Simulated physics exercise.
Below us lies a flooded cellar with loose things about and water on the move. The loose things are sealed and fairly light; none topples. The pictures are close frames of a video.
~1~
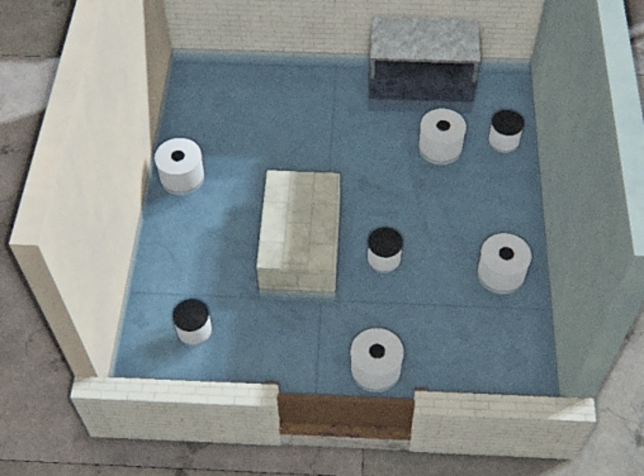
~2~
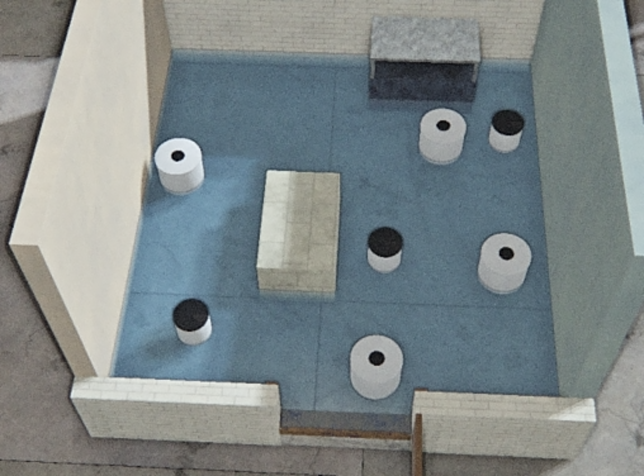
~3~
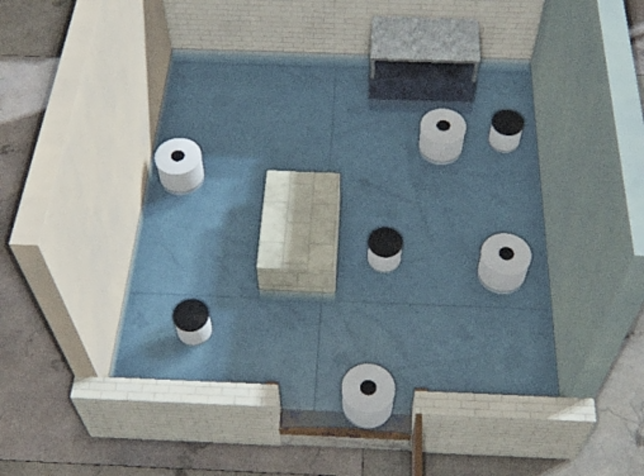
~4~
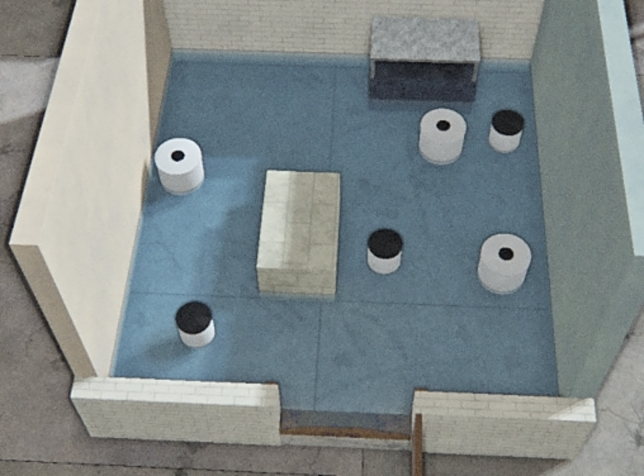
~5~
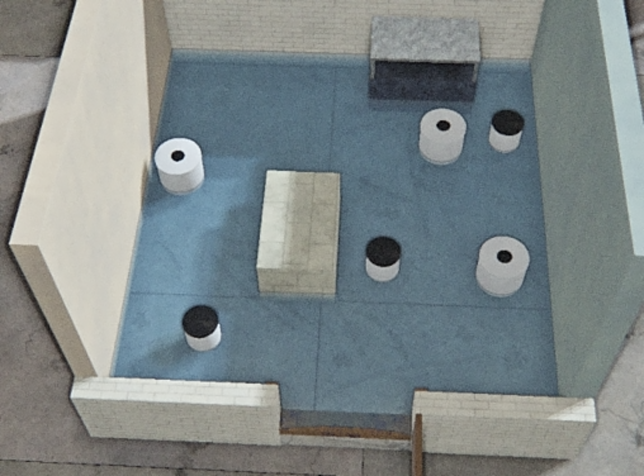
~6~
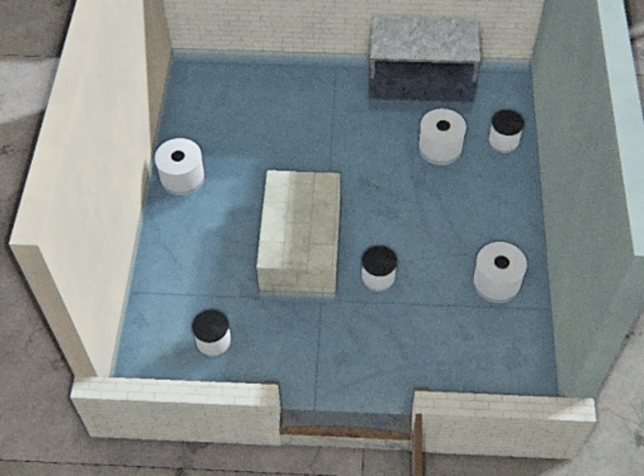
A white drum drifts out through the opened front gap, then two dark-topped pails shift slightly.
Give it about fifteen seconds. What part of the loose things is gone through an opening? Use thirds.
It is from one to two thirds.
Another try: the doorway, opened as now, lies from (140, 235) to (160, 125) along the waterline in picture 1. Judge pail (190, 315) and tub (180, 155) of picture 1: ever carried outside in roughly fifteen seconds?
As listed: Carried outside, carried outside.
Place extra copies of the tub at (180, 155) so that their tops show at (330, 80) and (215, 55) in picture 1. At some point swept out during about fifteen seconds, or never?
In that order: Stays, kept in.
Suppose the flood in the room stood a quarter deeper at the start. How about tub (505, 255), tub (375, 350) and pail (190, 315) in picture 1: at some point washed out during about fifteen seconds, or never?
One after the other: Out, carried outside, yes.
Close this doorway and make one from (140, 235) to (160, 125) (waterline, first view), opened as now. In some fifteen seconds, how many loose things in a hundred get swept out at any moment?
Close to 40 %.
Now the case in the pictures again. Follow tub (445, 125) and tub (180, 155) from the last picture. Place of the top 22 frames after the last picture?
Roughly at (450, 202) and (171, 247).
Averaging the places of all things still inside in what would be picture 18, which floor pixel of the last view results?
Roughly at (400, 242).
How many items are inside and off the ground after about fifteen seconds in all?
3 of them.
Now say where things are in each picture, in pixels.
In the first picture, a pail at (191, 314) floats; a pail at (385, 242), afloat; 0 of 7 have shifted.
In the second picture, a pail at (191, 314), afloat; a pail at (385, 242) floats; 1 of 7 have shifted.
In the third picture, a pail at (191, 315) floats; a pail at (385, 242) floats; 1 of 7 have shifted.
In the fourth picture, a pail at (194, 317) floats, close to its start; a pail at (385, 243) floats; 1 of 7 have shifted.
In the fifth picture, a pail at (200, 321), afloat, close to its start; a pail at (383, 251), afloat, close to its start; 3 of 7 have shifted.
In the sixth picture, a pail at (210, 326) floats, close to its start; a pail at (380, 260) floats, close to its start; 4 of 7 have shifted.
A moment on, 1 of 7 are out; 6 afloat.
Next, 3 of 7 are out; 4 afloat.
Later, 4 of 7 are out; 3 afloat.
In the end, 4 of 7 are out; 3 afloat.
